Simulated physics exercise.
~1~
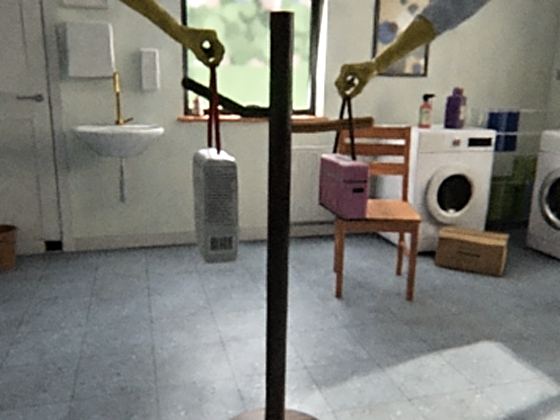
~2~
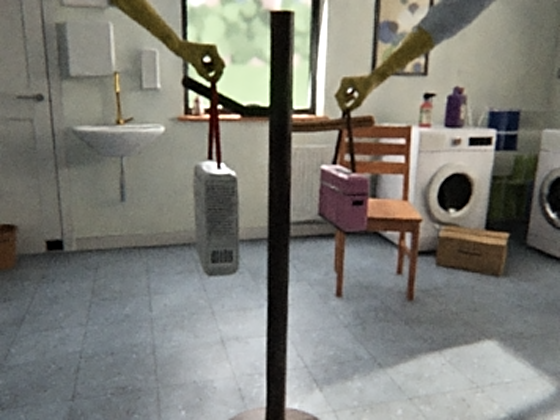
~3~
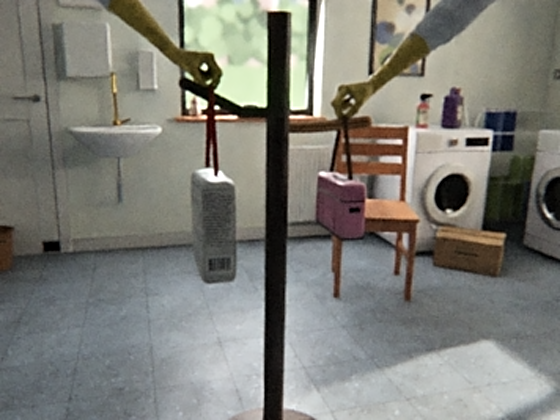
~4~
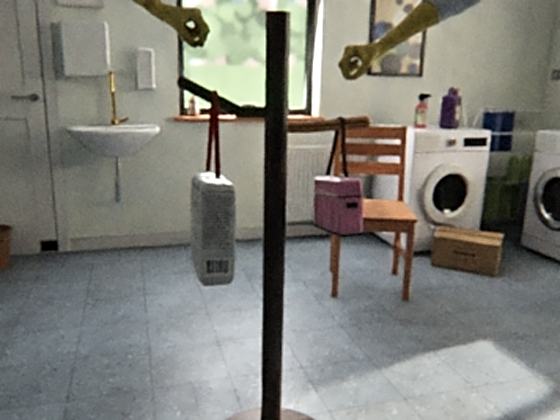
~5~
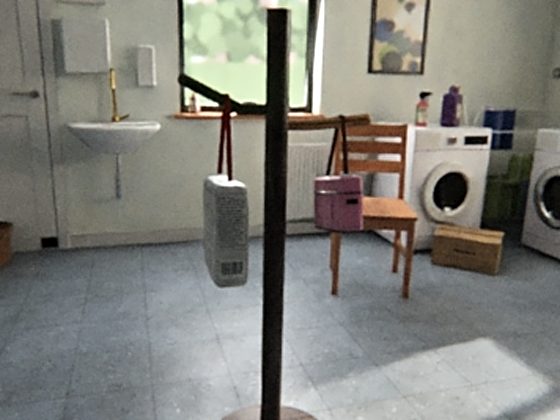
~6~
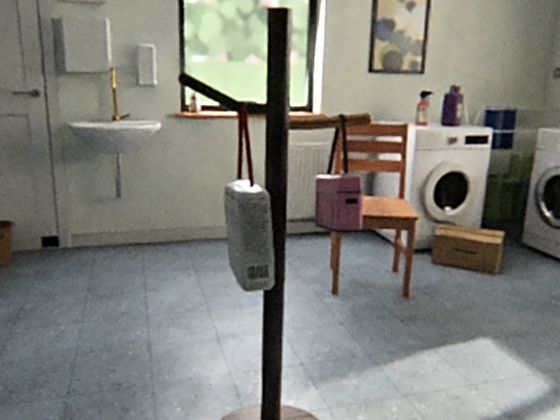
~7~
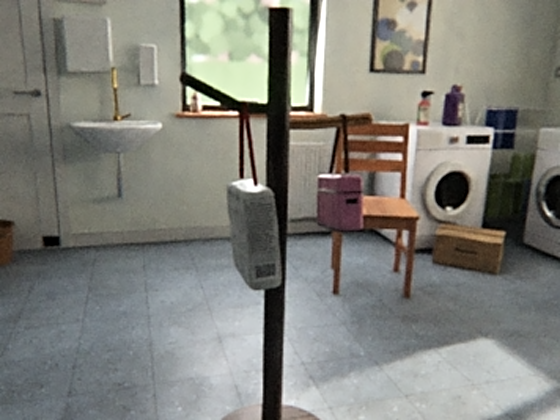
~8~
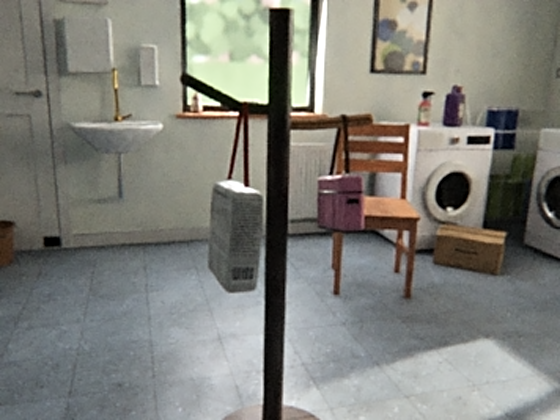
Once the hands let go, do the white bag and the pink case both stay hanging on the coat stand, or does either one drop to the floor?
Both stay hanging. The white bag swings a little but holds on, and the pink case remains on its peg.
